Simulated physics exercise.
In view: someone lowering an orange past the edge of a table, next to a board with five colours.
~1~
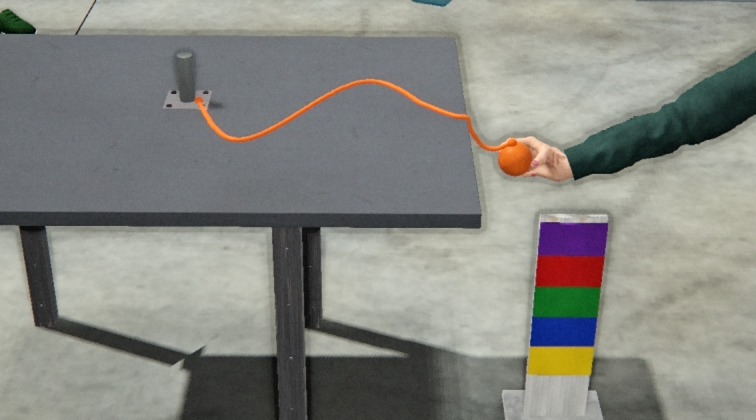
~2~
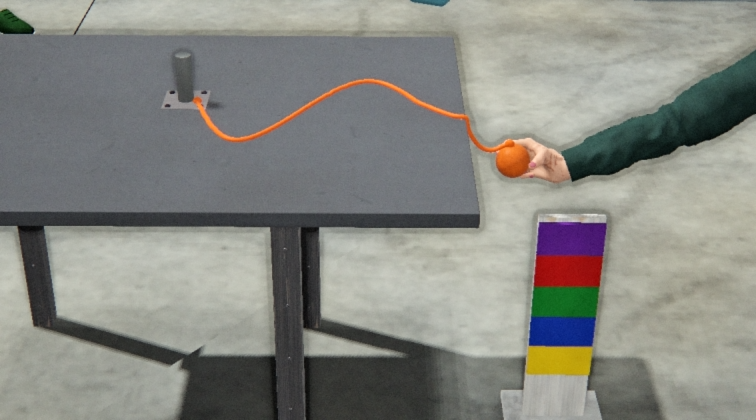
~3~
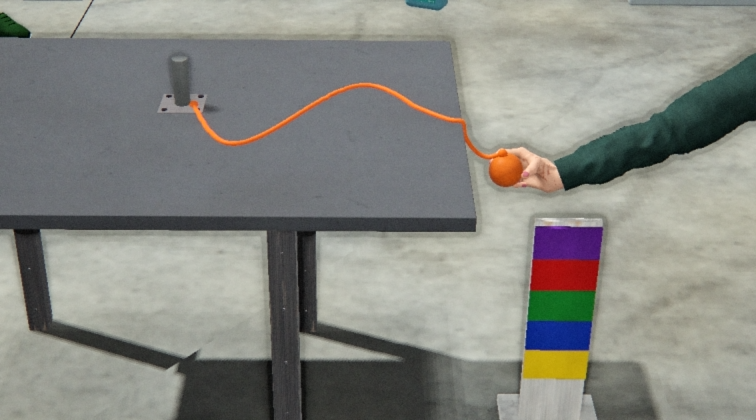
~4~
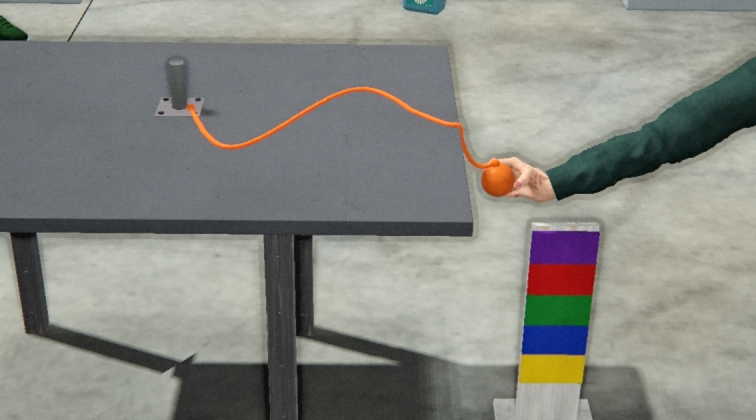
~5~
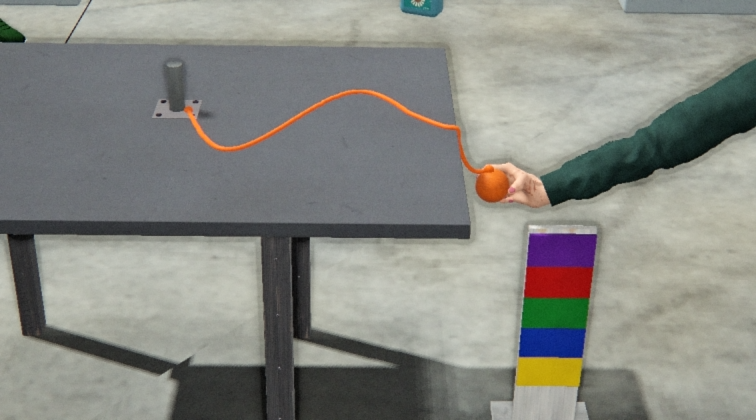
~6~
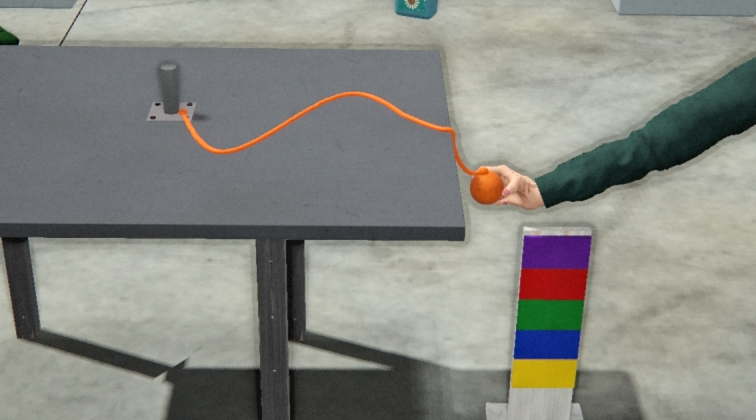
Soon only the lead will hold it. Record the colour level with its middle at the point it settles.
Colour at middle: Blue.
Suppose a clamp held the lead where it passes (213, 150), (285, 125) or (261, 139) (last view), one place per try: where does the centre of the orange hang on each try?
They end up at (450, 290), (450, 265) and (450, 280).
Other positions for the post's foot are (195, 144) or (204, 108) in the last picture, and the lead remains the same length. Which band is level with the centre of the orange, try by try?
Yellow; yellow.
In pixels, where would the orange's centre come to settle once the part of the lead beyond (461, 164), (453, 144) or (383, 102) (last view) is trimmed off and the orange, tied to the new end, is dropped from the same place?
I'd put it around (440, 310) for the first cut, (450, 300) for the second and (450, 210) for the third.
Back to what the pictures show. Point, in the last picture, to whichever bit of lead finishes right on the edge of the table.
That spot is near (331, 99).
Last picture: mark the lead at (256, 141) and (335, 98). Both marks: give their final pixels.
First one: (327, 122); second one: (452, 141).
Soon after, orange near (429, 336); level with blue.
Then, orange near (453, 344); level with blue.
At rest, orange near (439, 343); level with blue. The lead holds its middle at blue.
